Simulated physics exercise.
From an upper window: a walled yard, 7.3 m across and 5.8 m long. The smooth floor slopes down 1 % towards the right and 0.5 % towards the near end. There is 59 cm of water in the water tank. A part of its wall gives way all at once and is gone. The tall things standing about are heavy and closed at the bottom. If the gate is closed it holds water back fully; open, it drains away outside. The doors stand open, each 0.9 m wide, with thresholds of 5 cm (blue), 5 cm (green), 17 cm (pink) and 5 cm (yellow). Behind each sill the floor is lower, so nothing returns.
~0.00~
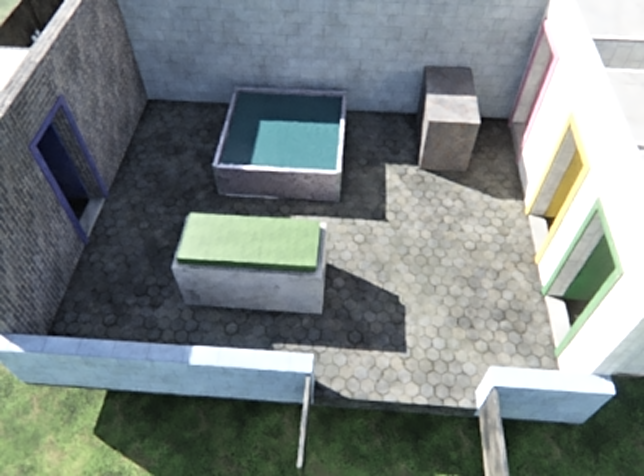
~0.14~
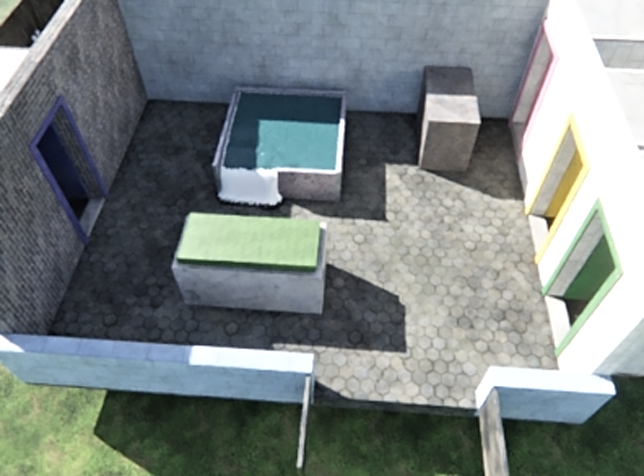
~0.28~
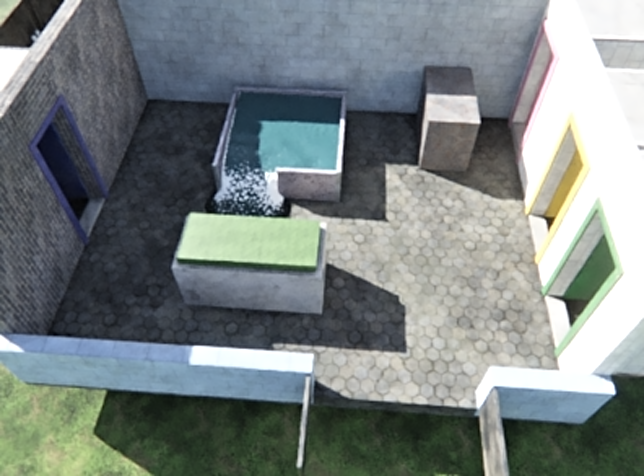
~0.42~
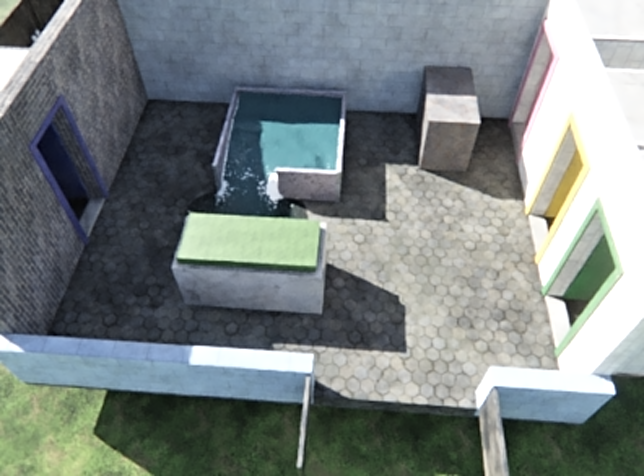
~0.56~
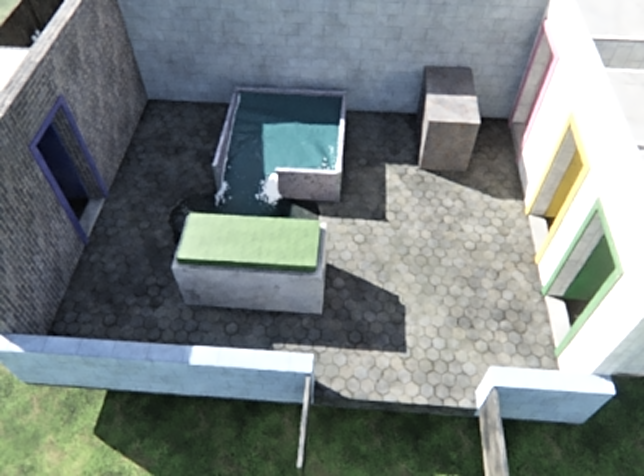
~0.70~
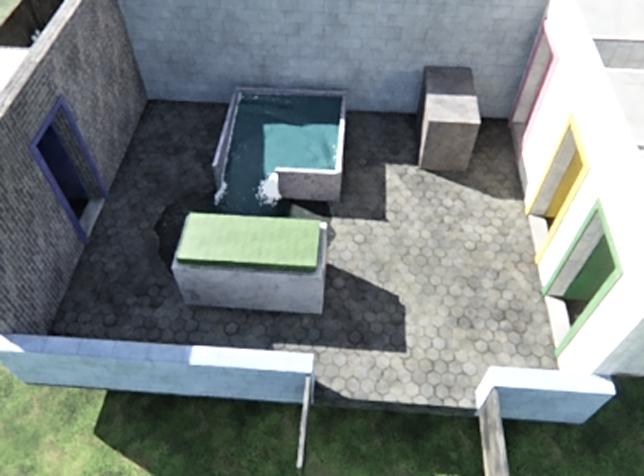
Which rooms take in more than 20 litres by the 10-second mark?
Within that time: At the blue door it exceeds the limit; at the green door it goes over the limit; at the pink door it keeps below the limit; at the yellow door it passes the limit.
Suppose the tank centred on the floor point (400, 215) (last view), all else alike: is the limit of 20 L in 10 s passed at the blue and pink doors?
Against that limit: Blue under, pink below.
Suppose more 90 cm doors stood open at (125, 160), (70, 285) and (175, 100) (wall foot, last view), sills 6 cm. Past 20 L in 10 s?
In that order: Under, over, below.
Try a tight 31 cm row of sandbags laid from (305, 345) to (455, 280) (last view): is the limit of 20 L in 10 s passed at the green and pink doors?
Then: Green below, pink below.
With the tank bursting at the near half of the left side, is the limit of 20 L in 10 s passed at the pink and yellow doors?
Then: Pink below, yellow below.
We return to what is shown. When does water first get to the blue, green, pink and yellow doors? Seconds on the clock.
Blue 1.8 s, green 2.8 s, pink 3.8 s, yellow 2.8 s.
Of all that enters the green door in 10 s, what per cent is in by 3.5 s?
Some 0 per cent by then.
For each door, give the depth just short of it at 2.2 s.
In cm: Blue 11, green 0, pink 0, yellow 0.
After 1.4 s water covers 15 % of the floor and is deepest (41 cm) near (231, 245); blue door not reached, green door not reached, pink door not reached, yellow door not reached.
After 2.2 s water covers 35 % of the floor and is deepest (36 cm) near (240, 255); blue door 11 cm at the sill, 9 L in, green door not reached, pink door not reached, yellow door not reached.
After 3.5 s water covers 55 % of the floor and is deepest (24 cm) near (229, 254); blue door 15 cm at the sill, 79 L in, green door 8 cm at the sill, 1 L in, pink door not reached, yellow door 11 cm at the sill, 14 L in.
After 6.0 s water covers 85 % of the floor and is deepest (16 cm) near (242, 246); blue door 10 cm at the sill, 149 L in, green door 6 cm at the sill, 7 L in, pink door 5 cm at the sill, 0 L in, yellow door 9 cm at the sill, 55 L in.
After 10.0 s water covers 95 % of the floor and is deepest (10 cm) near (240, 255); blue door 5 cm at the sill, 174 L in, green door 9 cm at the sill, 66 L in, pink door 7 cm at the sill, 0 L in, yellow door 9 cm at the sill, 86 L in.
